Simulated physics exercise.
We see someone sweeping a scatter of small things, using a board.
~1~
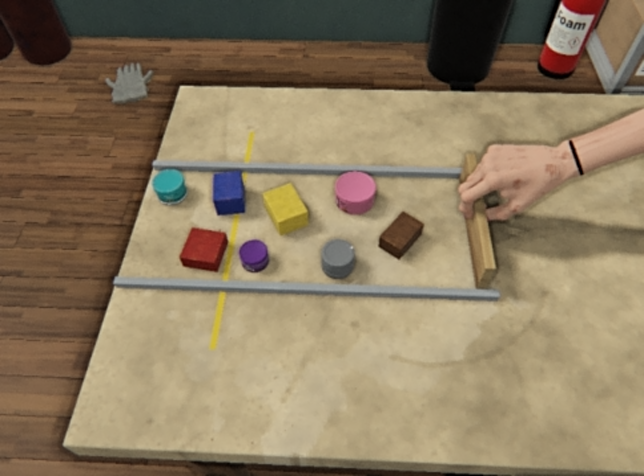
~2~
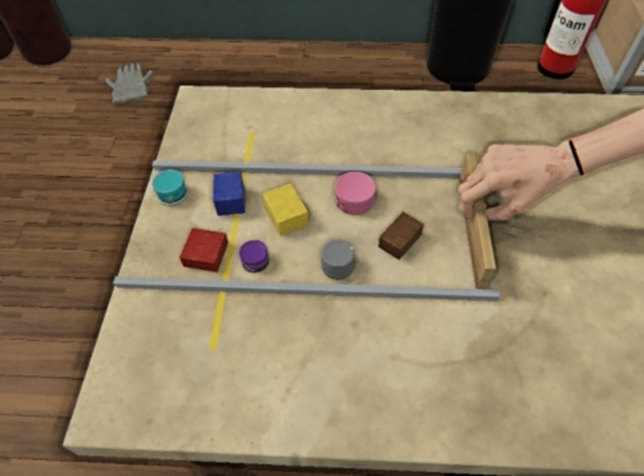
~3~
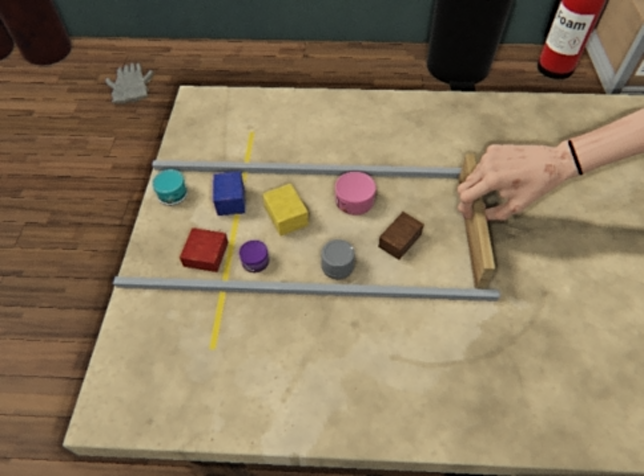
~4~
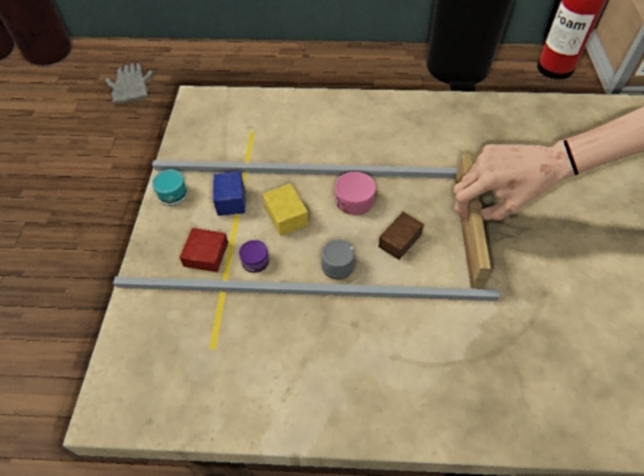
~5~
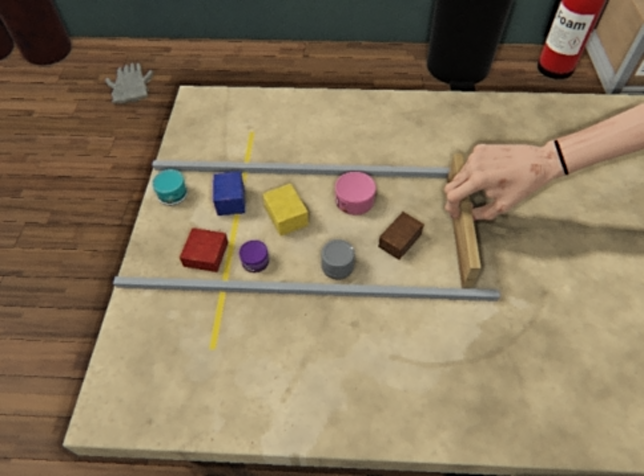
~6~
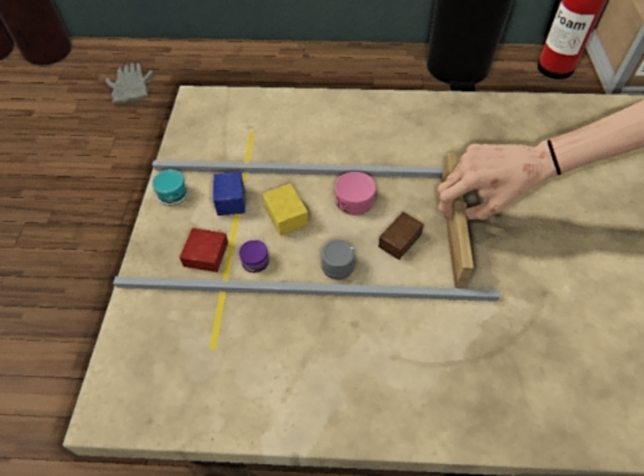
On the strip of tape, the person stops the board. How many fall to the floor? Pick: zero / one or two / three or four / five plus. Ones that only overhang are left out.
That comes to zero.
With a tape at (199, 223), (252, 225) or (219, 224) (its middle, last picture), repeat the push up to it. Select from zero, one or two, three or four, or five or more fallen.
Lab note - fallen per tape, in order: One to two / no fall at all / either one or two.
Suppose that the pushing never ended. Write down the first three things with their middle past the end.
First the turquoise pot, next the red block, last the blue block.
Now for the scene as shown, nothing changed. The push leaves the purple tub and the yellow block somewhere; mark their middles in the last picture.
Final centres, first then second: (189, 250), (198, 205).
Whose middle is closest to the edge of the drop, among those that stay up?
Result - the turquoise pot.
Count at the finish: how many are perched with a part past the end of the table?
1, I think.
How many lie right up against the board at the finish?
It's touching 3 at the end.
Early on, none off yet; turquoise pot at rest near (170, 188); red block at rest near (205, 250); blue block at rest near (229, 194).
Finally, the number that fall off is zero.
